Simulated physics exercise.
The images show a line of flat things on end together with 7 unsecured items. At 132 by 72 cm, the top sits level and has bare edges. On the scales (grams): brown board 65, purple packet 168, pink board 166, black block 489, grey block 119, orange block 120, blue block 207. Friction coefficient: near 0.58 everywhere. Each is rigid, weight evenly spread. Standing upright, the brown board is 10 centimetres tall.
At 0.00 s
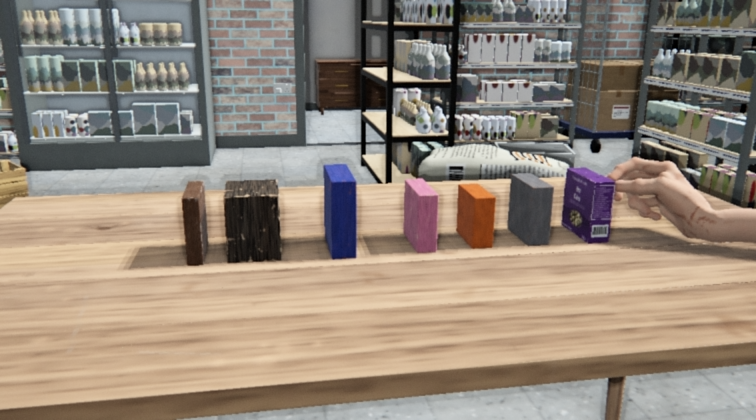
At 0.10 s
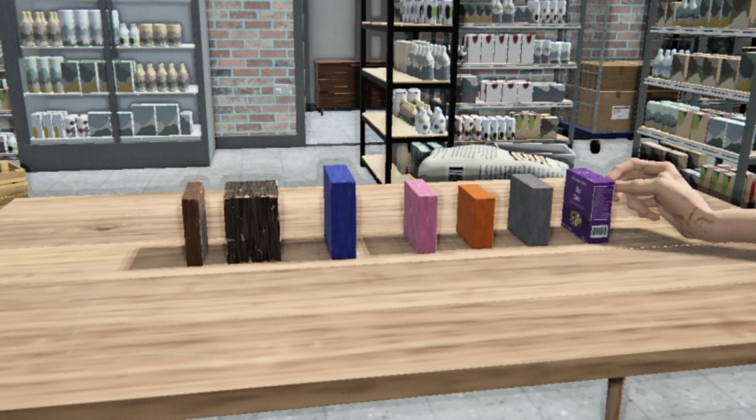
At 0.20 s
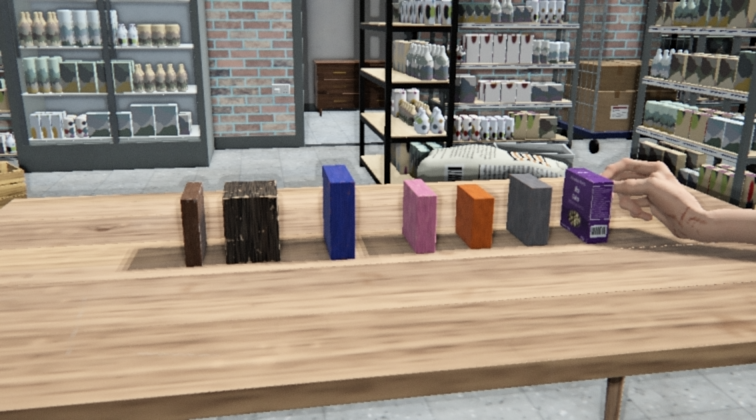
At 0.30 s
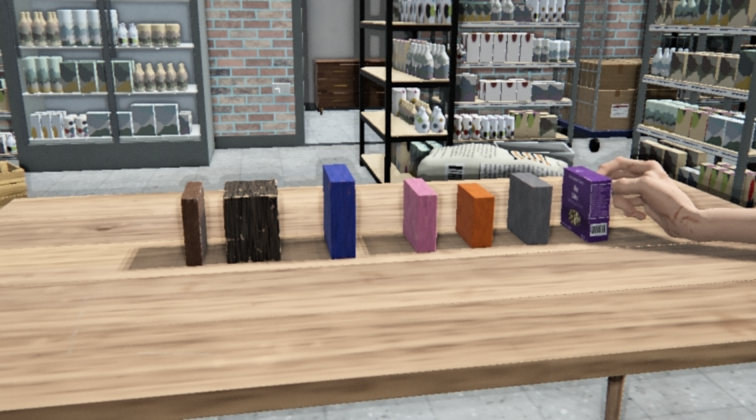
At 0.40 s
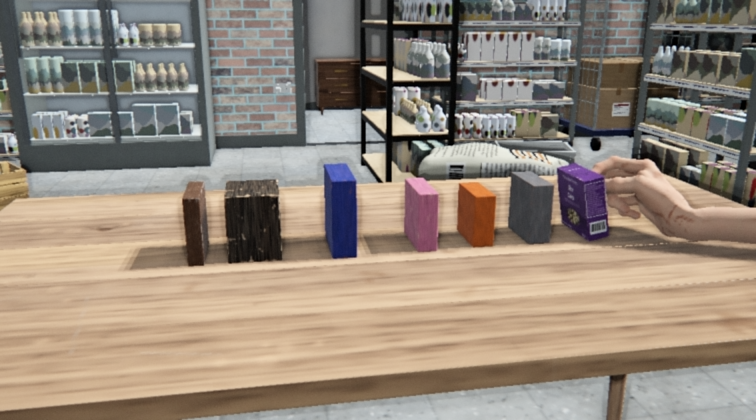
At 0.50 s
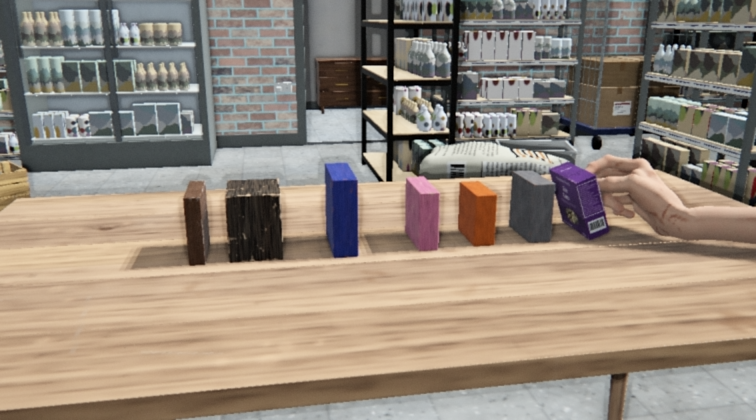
At first, a row of seven upright objects stands on a wooden table, with a hand touching the purple packet at the right end. The hand then pushes the packet's top leftward, tilting it toward the grey block, while the other pieces stay upright and still.
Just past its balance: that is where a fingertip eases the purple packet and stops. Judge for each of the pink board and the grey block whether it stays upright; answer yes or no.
Pink board: Yes, grey block: No.
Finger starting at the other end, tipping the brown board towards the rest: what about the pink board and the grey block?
As for the pink board, it remains erect; as for the grey block, it remains erect.
After 0.70 s, purple packet 43° over; grey block leaning 5° near (529, 205).
After 0.90 s, purple packet 62° over; grey block leaning 37° near (511, 206).
After 1.00 s, purple packet 65° over; grey block leaning 46° near (506, 208); orange block leaning 13°.
After 1.20 s, purple packet 68° over; grey block leaning 63° near (499, 213); pink board leaning 3° near (420, 213); orange block leaning 47°.
At rest (1.7 s), tipped over on the table, grey block and orange block; the other 3 in place, give or take 5 cm. Seen from the same camera at the end, pink board near (419, 212), grey block near (499, 214).
